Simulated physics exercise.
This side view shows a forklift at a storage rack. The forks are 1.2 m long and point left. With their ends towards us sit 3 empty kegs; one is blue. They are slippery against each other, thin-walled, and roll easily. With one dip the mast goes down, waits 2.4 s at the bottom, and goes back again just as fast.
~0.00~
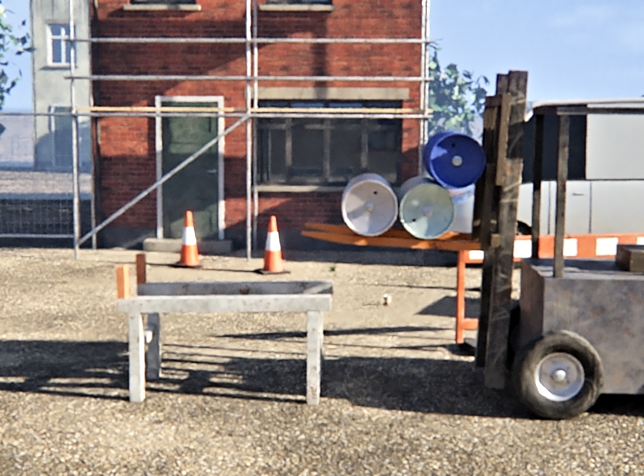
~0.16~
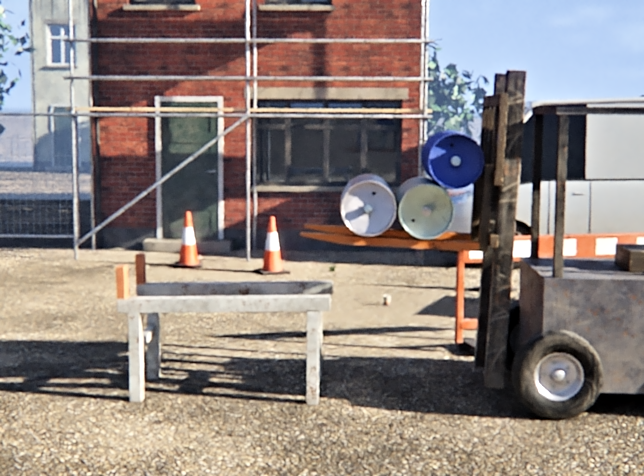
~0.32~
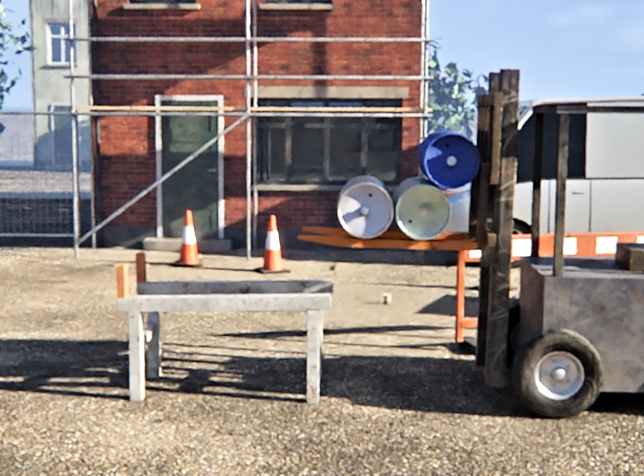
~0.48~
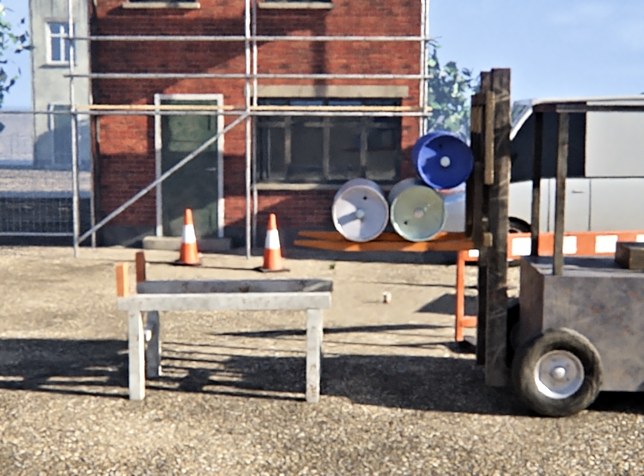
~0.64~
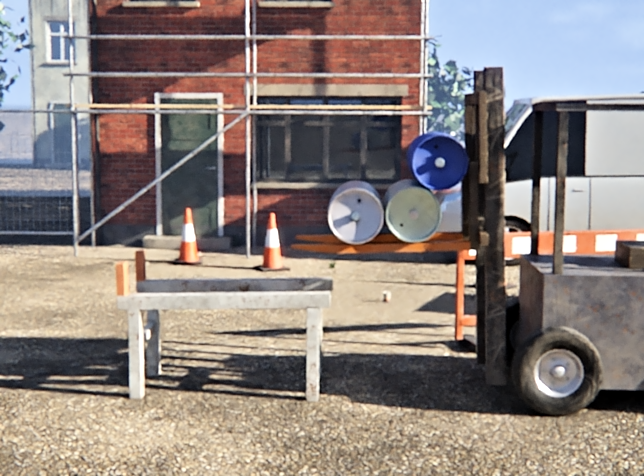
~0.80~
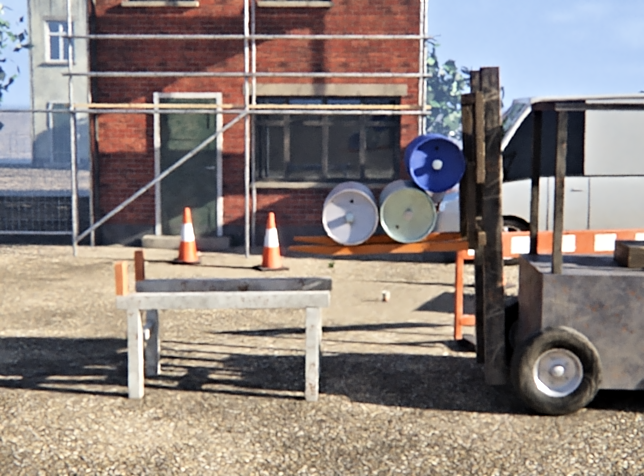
Three stacked drums, a blue one on top, shifting slightly left as a forklift's raised forks gradually tilt from tips-up to slightly tips-down.
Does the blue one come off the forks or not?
Outcome for blue: It holds its spot.
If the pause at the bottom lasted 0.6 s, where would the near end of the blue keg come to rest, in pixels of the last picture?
(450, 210), roughly.
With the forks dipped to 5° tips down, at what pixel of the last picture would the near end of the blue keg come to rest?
It would finish close to (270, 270) in the last picture.
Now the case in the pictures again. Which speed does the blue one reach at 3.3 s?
0.2 m/s, roughly.
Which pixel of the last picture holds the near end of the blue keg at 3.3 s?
Roughly at (410, 215) in the last picture.
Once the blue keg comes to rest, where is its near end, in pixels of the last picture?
Near pixel (452, 209).
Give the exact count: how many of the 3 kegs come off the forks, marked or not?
Counted up, it is 2.
After 3.3 s, blue is on the forks, 85 cm from the tips, rolling left; 2 gone from the forks.
At rest (6.7 s), blue is on the forks, 105 cm from the tips; 2 gone from the forks.
